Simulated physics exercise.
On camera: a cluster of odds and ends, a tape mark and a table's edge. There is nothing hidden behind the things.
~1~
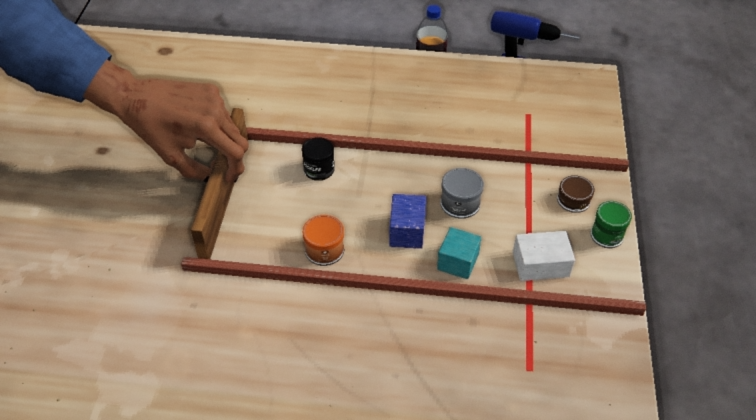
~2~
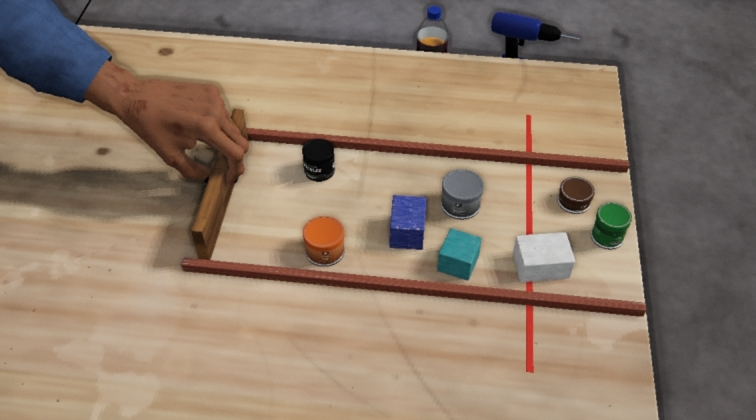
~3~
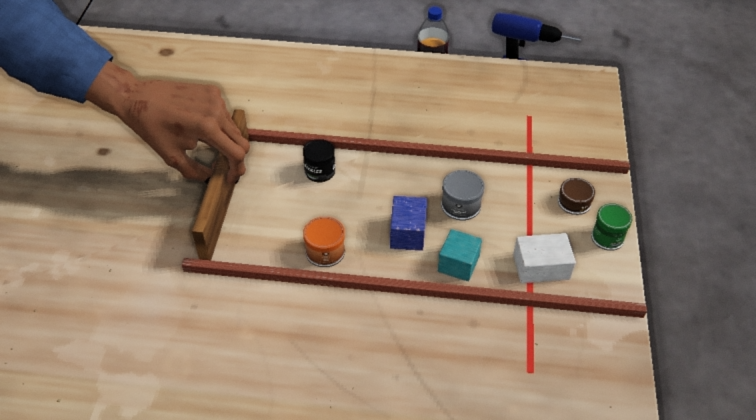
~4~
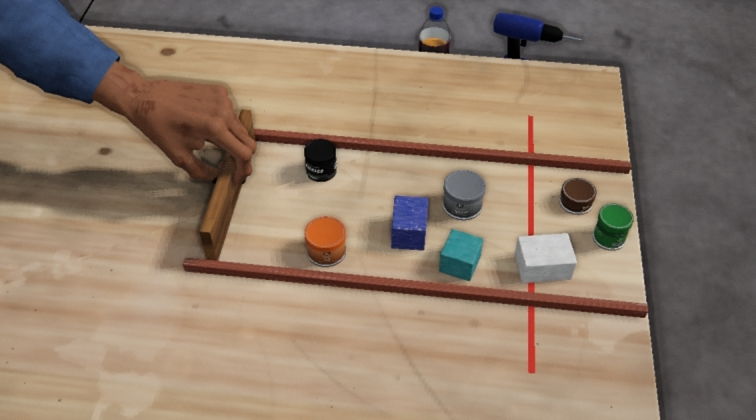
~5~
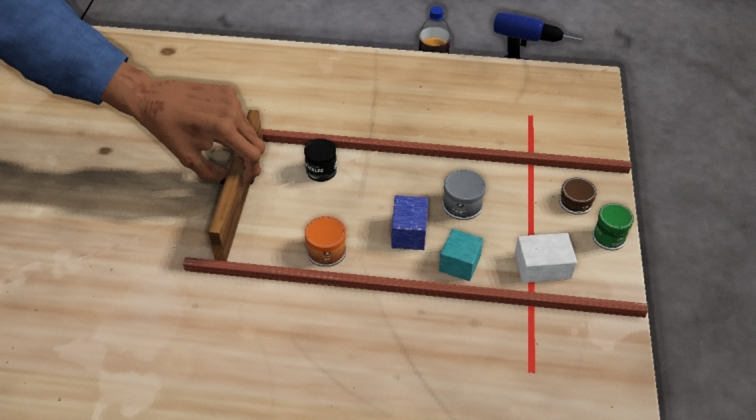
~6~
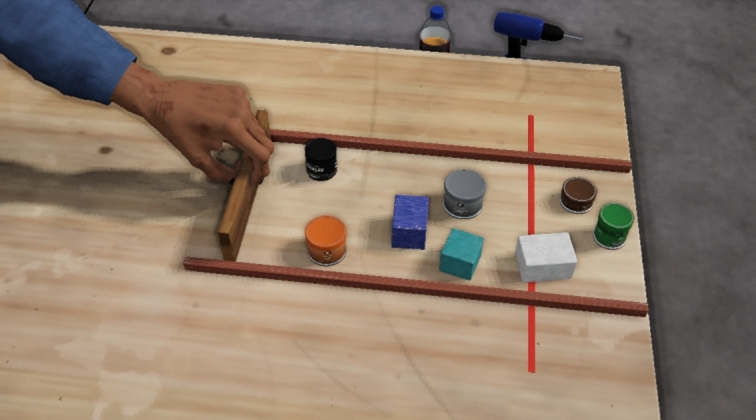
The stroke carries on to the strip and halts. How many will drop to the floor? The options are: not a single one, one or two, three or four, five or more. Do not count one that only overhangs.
Answer: Not a single one.
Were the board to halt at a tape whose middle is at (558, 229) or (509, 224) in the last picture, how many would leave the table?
In the first try the count is 1, and in the second it is 0.
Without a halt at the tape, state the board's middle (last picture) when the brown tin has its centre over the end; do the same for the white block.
Near (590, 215), then near (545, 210).
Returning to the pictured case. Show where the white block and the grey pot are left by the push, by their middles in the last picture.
Final centres, first then second: (632, 258), (565, 199).
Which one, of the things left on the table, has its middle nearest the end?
Result - the white block.
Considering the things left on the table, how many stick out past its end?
The count is 1.
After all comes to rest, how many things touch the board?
3 of them.
Early on, none off yet; green pot at rest near (613, 227); brown tin at rest near (578, 196); white block at rest near (545, 258).
Finally, the number that fall off is zero.
